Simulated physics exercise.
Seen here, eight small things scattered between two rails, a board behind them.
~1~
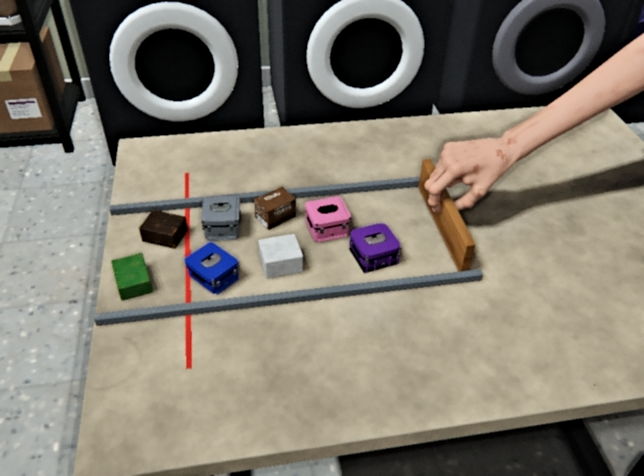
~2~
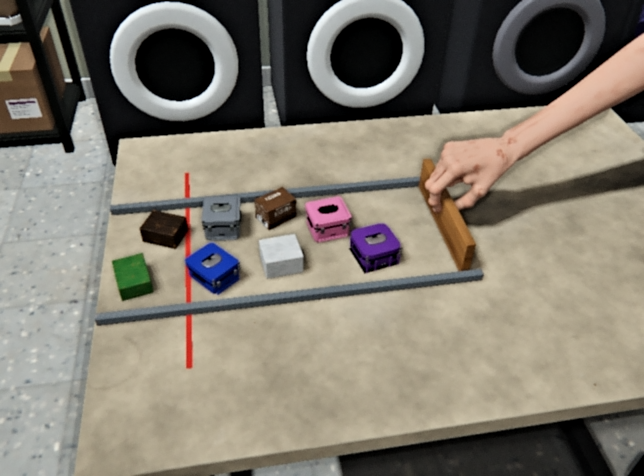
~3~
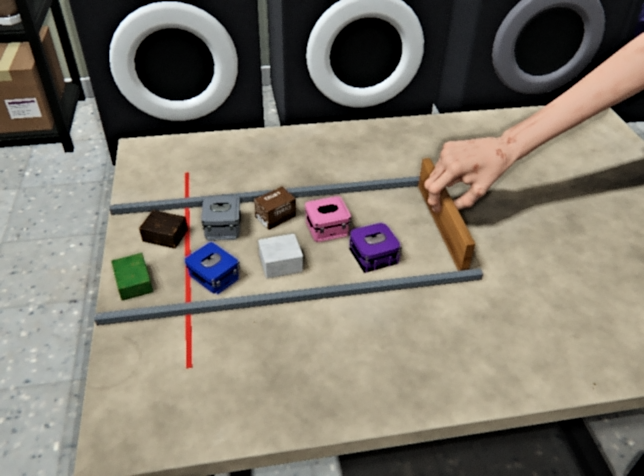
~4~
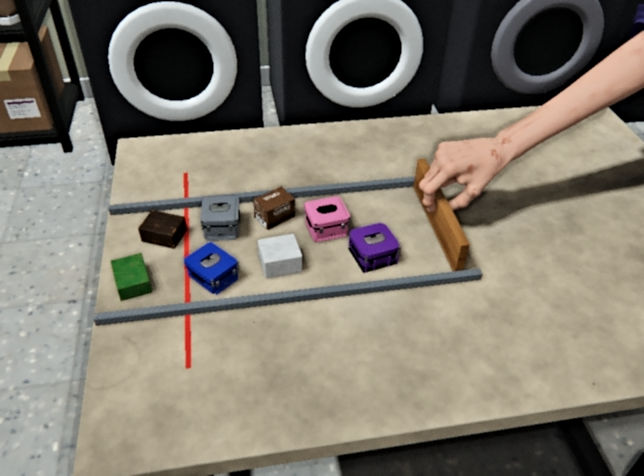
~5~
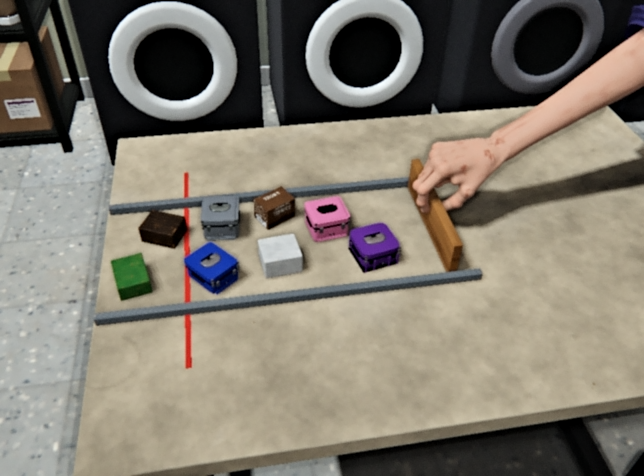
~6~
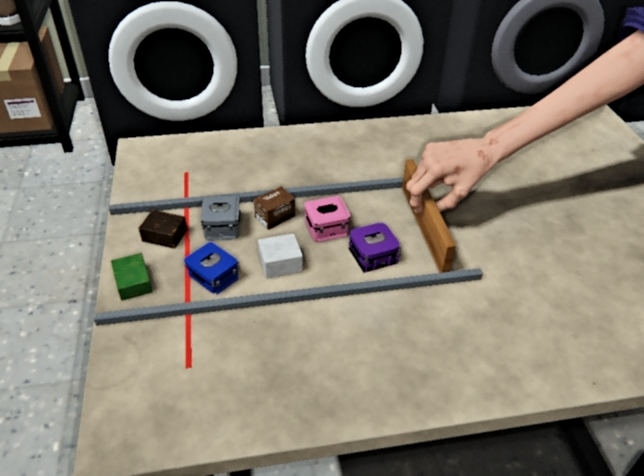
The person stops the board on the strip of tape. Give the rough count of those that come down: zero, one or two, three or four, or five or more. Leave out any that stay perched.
Here the number that fall off is three or four.
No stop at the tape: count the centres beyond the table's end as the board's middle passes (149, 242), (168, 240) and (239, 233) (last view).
In that order 5, 3 and 0.
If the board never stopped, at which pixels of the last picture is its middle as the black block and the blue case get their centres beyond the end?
At (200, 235) for the black block; at (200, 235) for the blue case.
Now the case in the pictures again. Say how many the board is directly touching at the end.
The number is 3.
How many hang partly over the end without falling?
It comes to 0.
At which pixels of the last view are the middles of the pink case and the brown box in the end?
The pink case at (166, 234), the brown box at (168, 210).
Soon after, none off yet; green block at rest near (132, 276); black block at rest near (163, 229); blue case at rest near (212, 269).
After that, none off yet; green block at rest near (132, 276); black block at rest near (163, 229); blue case displaced a little near (192, 269).
And then, none off yet; green block displaced about its own width near (100, 279); black block displaced about its own width near (135, 233); blue case displaced well along near (134, 273).
In the end, the number that fall off is three or four; gone, blue case, black block and green block.
